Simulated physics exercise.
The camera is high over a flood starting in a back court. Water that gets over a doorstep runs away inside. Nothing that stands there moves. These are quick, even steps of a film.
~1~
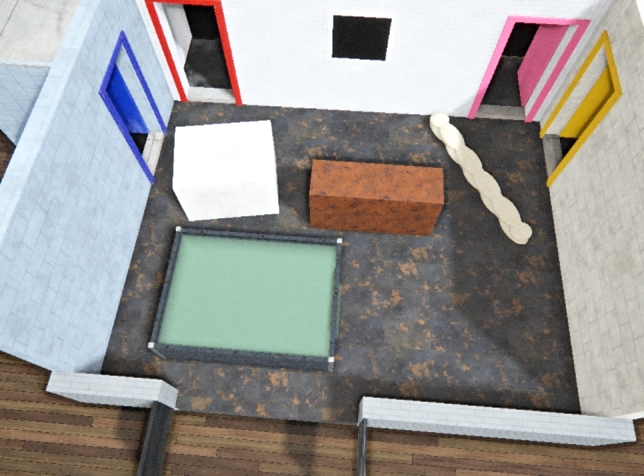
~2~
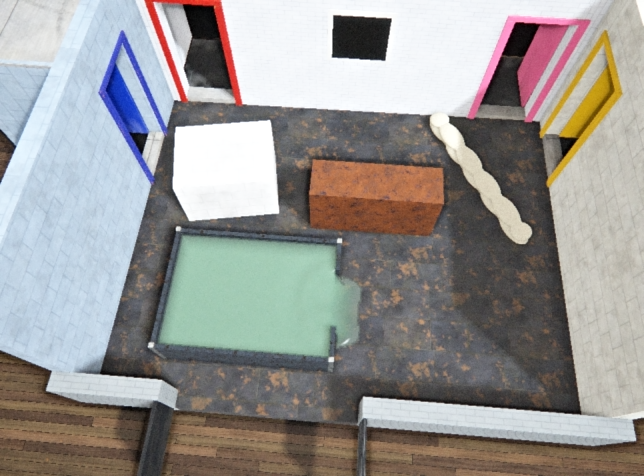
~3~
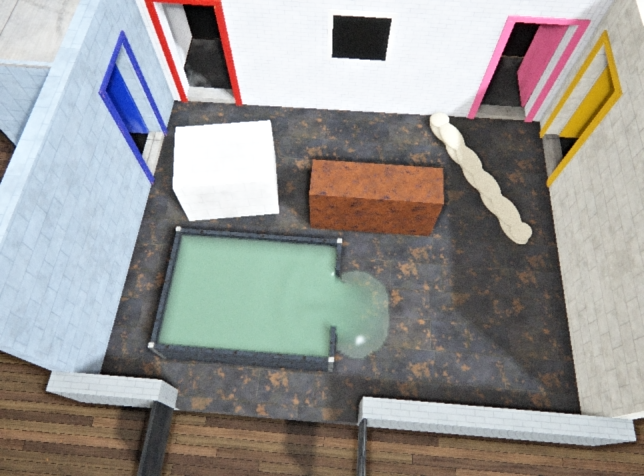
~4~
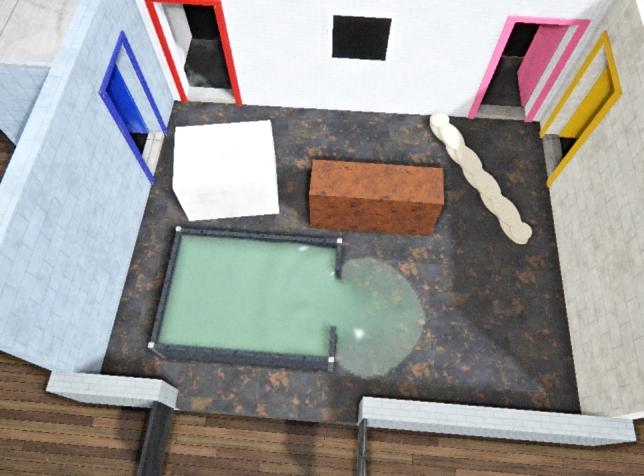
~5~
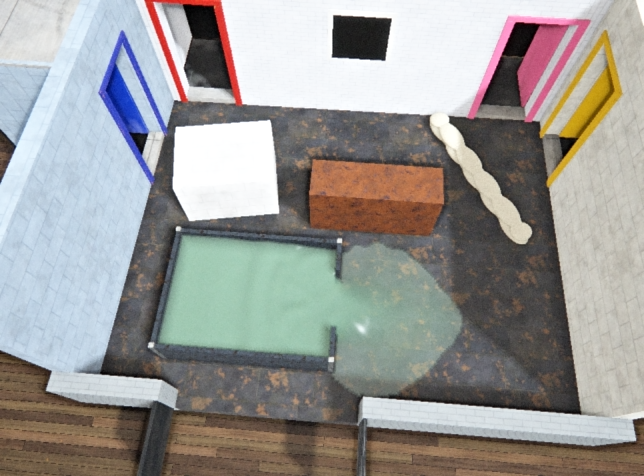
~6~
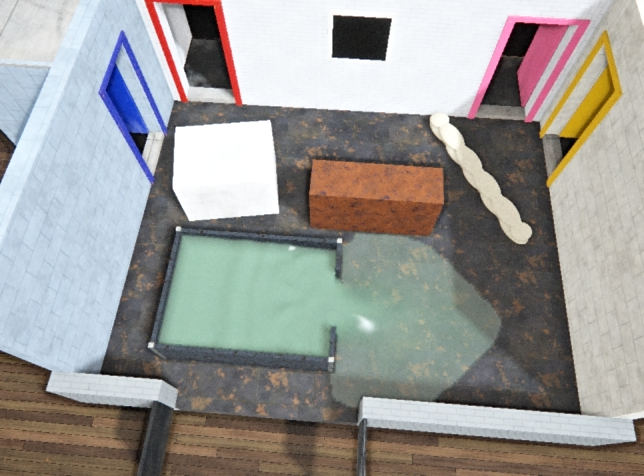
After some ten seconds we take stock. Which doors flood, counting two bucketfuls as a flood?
The blue door admits no more than that; the pink door admits no more than that; the red door admits no more than that; the yellow door admits no more than that.
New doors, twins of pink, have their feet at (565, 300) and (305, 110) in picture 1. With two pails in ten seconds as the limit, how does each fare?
In that order: Lets more in, holds.
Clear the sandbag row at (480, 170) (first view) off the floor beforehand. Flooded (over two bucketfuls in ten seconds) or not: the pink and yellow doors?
In short: Pink is over, yellow holds.
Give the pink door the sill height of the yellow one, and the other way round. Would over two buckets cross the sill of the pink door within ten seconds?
One by one: Pink door keeps below it.
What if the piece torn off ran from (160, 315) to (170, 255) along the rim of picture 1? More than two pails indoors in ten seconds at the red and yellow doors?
The red one floods; the yellow one lets less in.
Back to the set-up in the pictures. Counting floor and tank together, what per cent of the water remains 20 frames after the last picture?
Near 100 in a hundred.
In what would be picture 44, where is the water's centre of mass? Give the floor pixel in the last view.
Around (382, 279).
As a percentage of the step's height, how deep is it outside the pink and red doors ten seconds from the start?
Near 130 and 60 in a hundred.
A moment on, water covers 30 % of the floor; the blue door not reached, the pink door not reached, the red door not reached, the yellow door not reached.
Next, water covers 30 % of the floor; the blue door not reached, the pink door not reached, the red door not reached, the yellow door not reached.
Then, water covers 45 % of the floor; the blue door not reached, the pink door wet at the sill, nothing in, the red door not reached, the yellow door wet at the sill, nothing in.
Later, water covers 60 % of the floor; the blue door not reached, the pink door under two buckets in, the red door not reached, the yellow door wet at the sill, nothing in.
In the end, water covers 90 % of the floor; the blue door wet at the sill, nothing in, the pink door under two buckets in, the red door wet at the sill, nothing in, the yellow door wet at the sill, nothing in.
